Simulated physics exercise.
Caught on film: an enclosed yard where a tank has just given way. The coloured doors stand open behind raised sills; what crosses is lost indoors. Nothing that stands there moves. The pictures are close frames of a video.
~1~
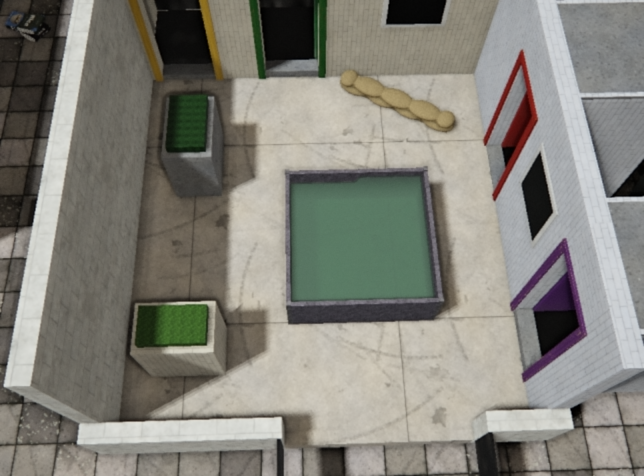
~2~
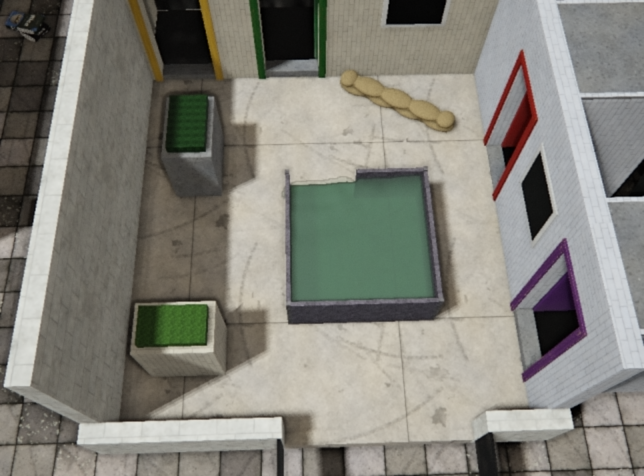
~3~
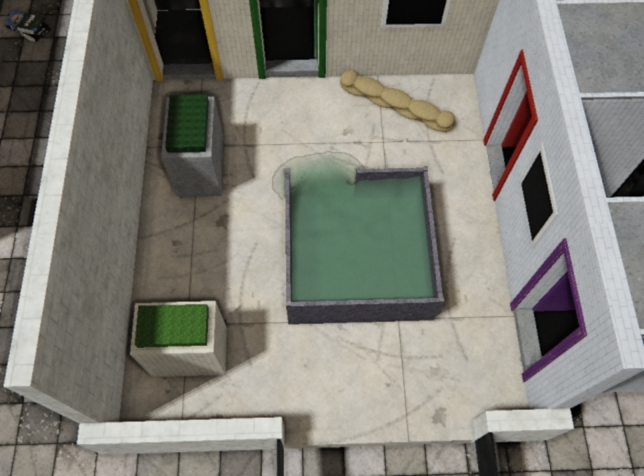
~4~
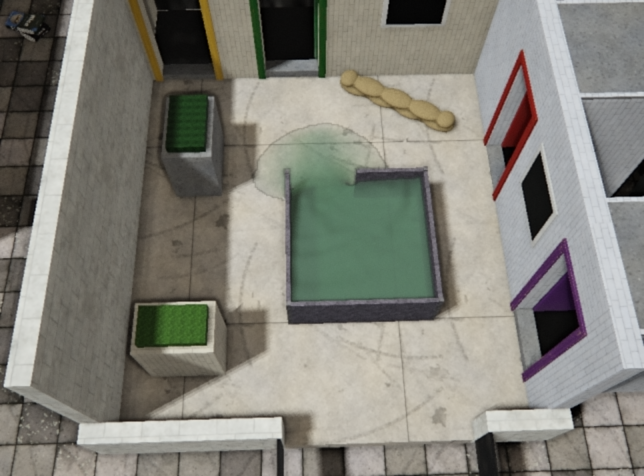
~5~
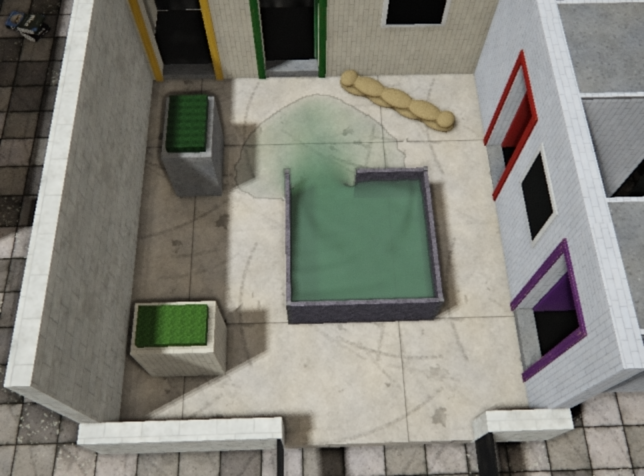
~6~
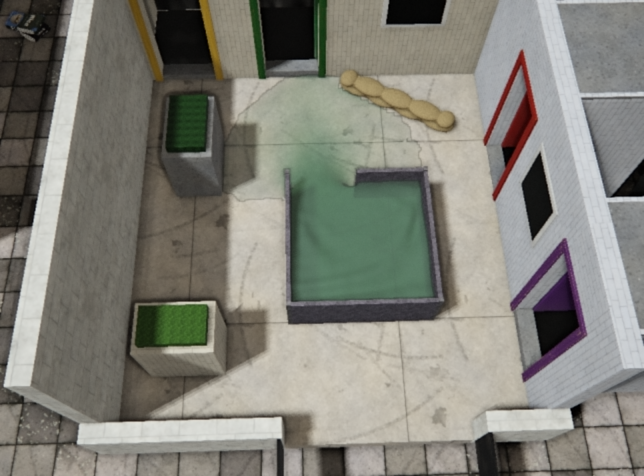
Green water pours through a gap in the open tank's far side and spreads across the yard.
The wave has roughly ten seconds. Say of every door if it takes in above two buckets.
In the end: The yellow door takes more than that; the red door takes more than that; the purple door stays under that; the green door takes more than that.
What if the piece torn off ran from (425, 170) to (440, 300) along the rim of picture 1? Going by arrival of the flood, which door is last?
That is the yellow door.
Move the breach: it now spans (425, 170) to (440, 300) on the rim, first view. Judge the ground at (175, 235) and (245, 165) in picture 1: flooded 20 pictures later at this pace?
As listed: Free of water, dry.
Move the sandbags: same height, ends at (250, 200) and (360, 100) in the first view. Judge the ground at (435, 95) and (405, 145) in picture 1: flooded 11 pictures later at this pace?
As listed: Awash, flooded.
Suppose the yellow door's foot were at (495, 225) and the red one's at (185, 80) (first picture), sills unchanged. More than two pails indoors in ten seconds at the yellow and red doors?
Then: Yellow door stays under, red door floods.
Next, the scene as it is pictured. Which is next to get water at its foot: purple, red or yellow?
First comes the one in yellow.
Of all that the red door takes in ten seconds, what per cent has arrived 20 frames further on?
Some 15 per cent.
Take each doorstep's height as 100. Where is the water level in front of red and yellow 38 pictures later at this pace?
In turn 170 and 160 per cent.
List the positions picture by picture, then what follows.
The open tank at (360, 236) is whole and still, in the first frame.
The front is at a hidden place, out from the gap on the open tank's far side, in the second frame.
The front is at (345, 158), out from the gap on the open tank's far side, in the third frame.
The front is at (329, 127), out from the gap on the open tank's far side, in the fourth frame.
The front is at (306, 101), out from the gap on the open tank's far side, in the fifth frame.
Water pours out on the open tank's far side and has run to (291, 78), in the sixth frame.
A moment on, water covers 25 % of the floor; the yellow door wet at the sill, nothing in, the red door not reached, the purple door not reached, the green door over two buckets in.
Next, water covers 35 % of the floor; the yellow door under two buckets in, the red door wet at the sill, nothing in, the purple door not reached, the green door far over two buckets in.
Then, water covers 50 % of the floor; the yellow door over two buckets in, the red door under two buckets in, the purple door not reached, the green door far over two buckets in.
Later, water covers 85 % of the floor; the yellow door far over two buckets in, the red door over two buckets in, the purple door wet at the sill, nothing in, the green door far over two buckets in.
In the end, water covers 95 % of the floor; the yellow door far over two buckets in, the red door over two buckets in, the purple door wet at the sill, nothing in, the green door far over two buckets in.
